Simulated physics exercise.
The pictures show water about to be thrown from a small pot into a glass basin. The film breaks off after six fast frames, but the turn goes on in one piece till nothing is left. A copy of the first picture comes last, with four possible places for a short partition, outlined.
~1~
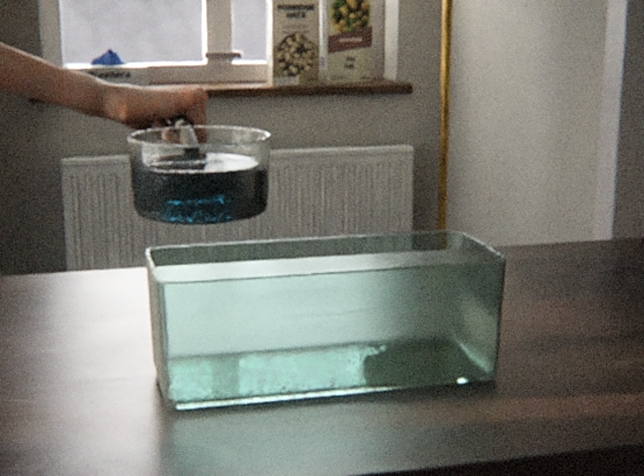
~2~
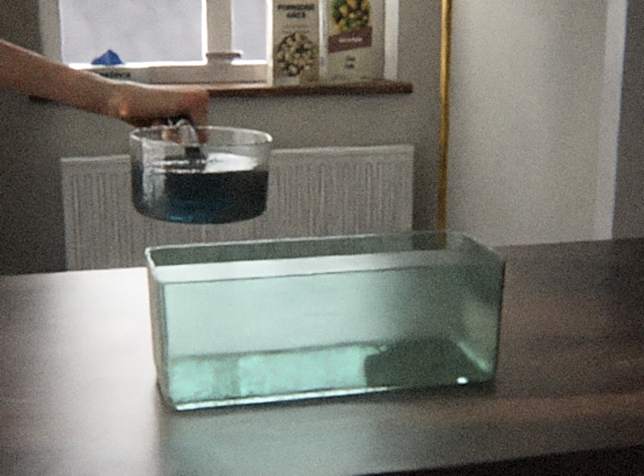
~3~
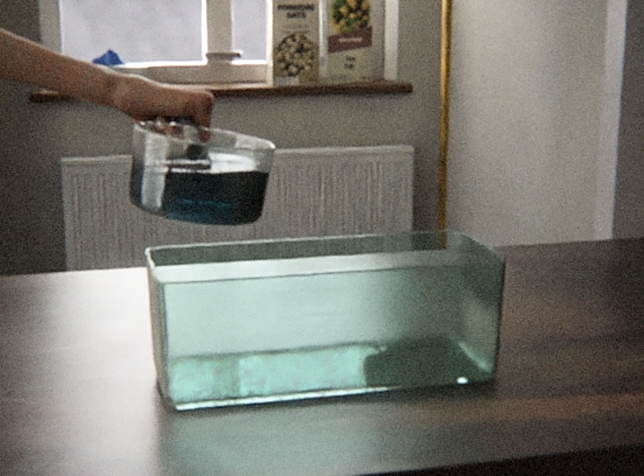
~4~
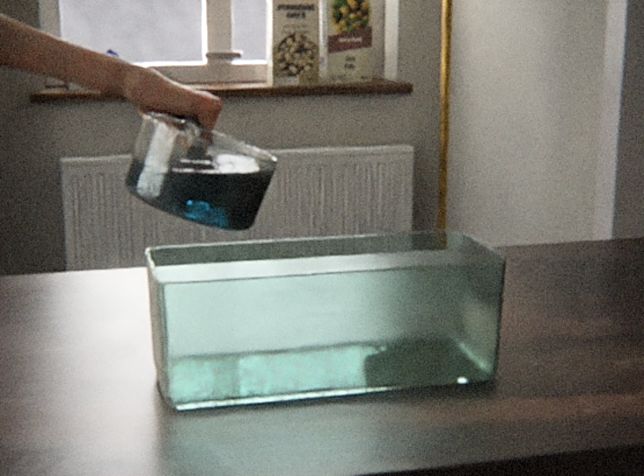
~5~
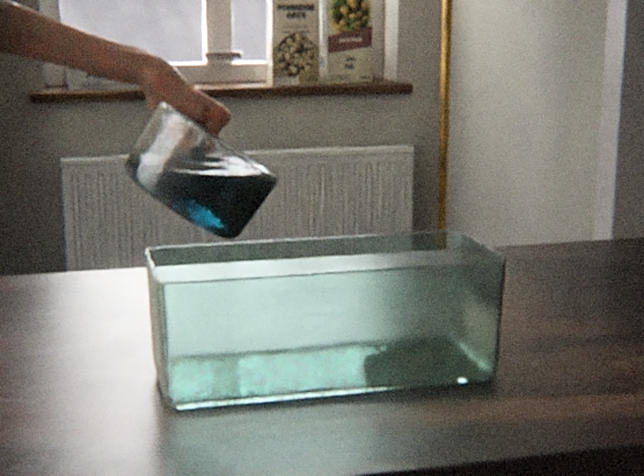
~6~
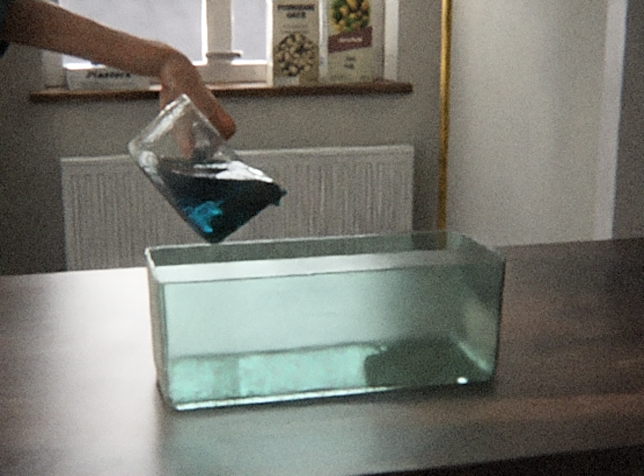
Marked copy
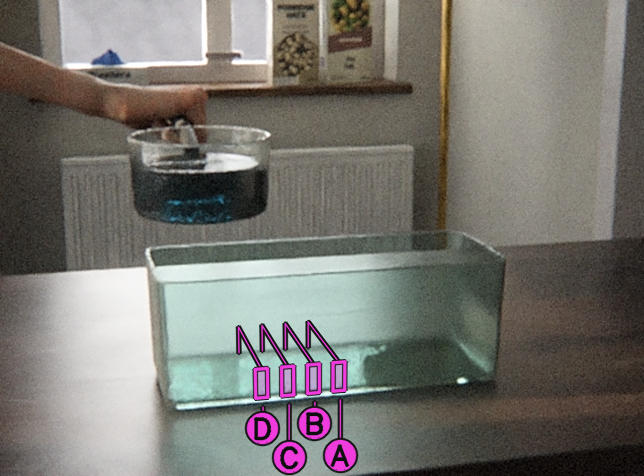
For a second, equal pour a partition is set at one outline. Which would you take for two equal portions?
Take B.
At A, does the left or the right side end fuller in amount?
The left side.
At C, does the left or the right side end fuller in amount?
The right side.
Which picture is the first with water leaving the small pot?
Picture 6.
In magenta, A at (340, 399); B at (314, 401); C at (289, 404); D at (262, 406).
With A, about 70 % ends left of the wall and 26 % right of it; 3 % is lost outside.
With B, about 45 % ends left of the wall and 53 % right of it.
With C, about 29 % ends left of the wall and 71 % right of it.
With D, about 10 % ends left of the wall and 89 % right of it.
